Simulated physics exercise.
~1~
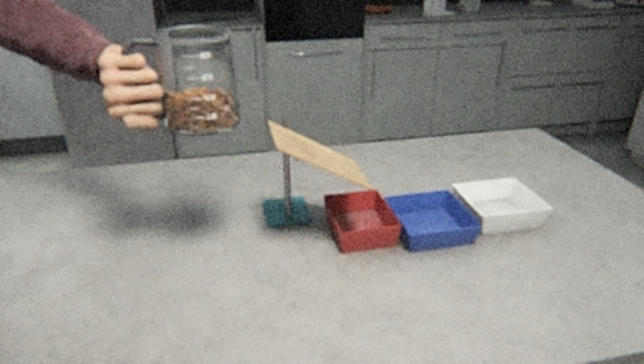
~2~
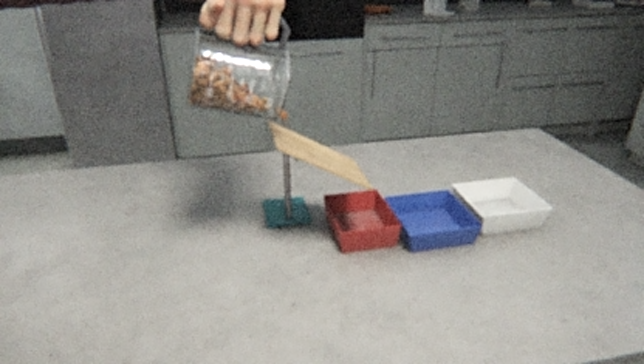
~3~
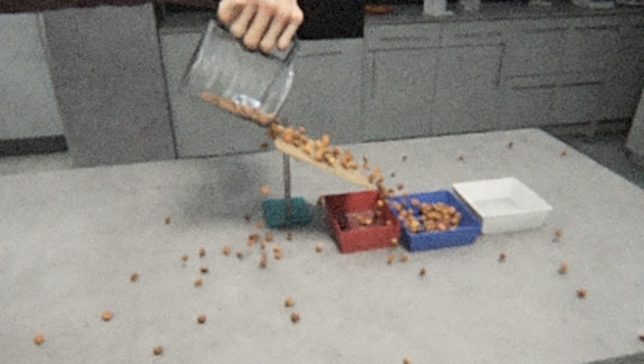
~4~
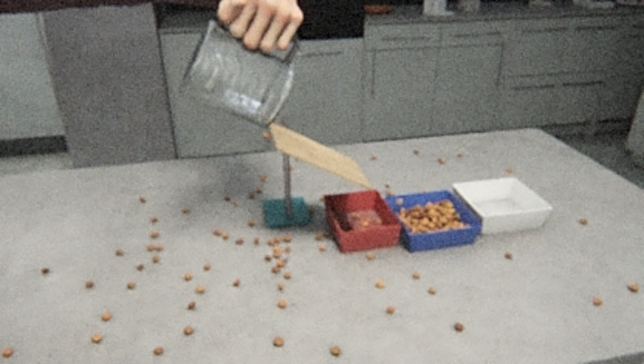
We see a hand tip a clear jug of small brown pieces over a sloping wooden board, and they slide down towards red, blue and white trays. Most land in the blue tray, a few in the red, many scatter across the table, and the white stays empty.
